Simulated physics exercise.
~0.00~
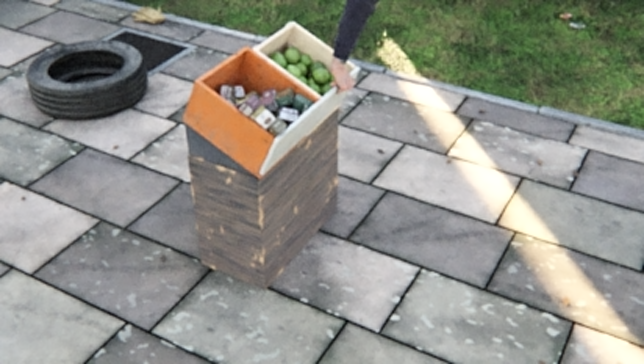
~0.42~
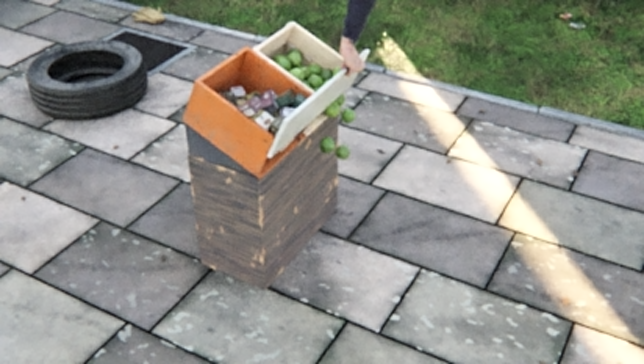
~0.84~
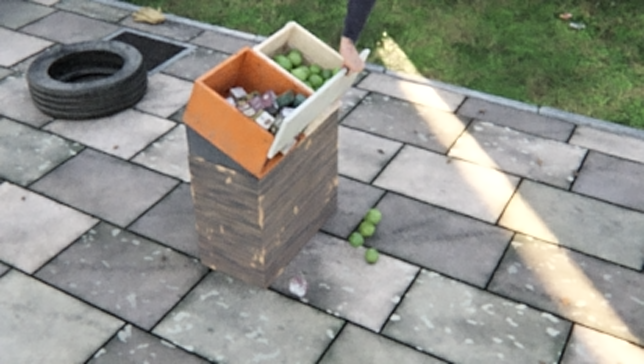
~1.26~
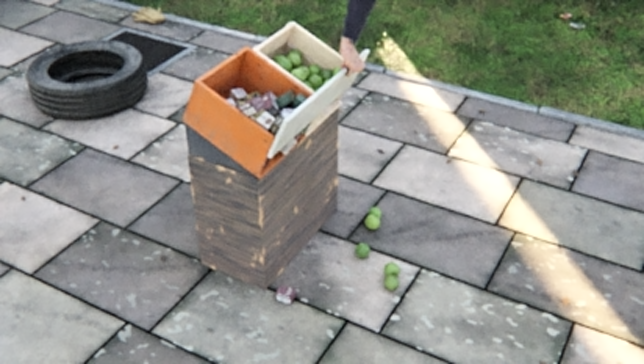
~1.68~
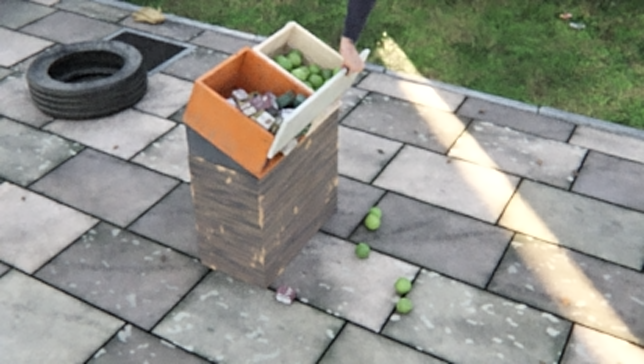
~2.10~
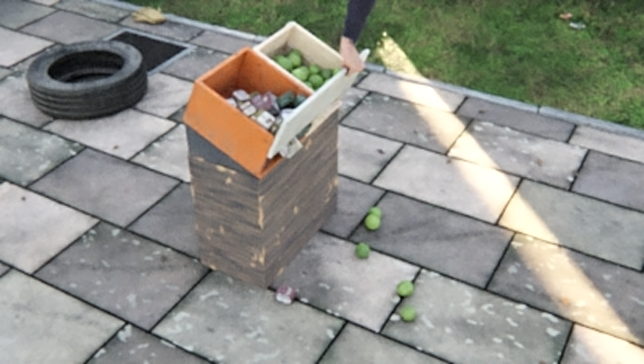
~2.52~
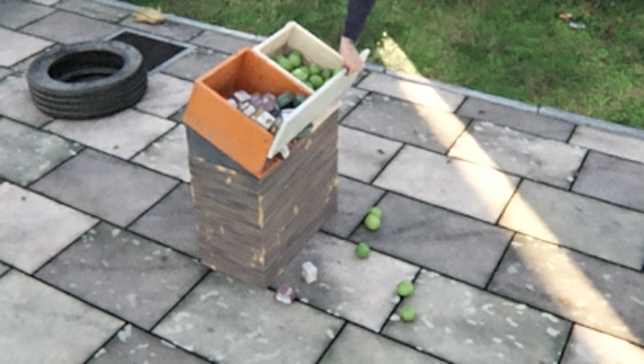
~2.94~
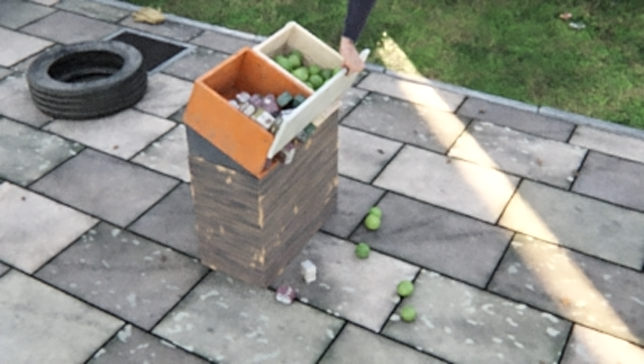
On a paved patio, a hand lifts a gate and a few apples and cartons fall.
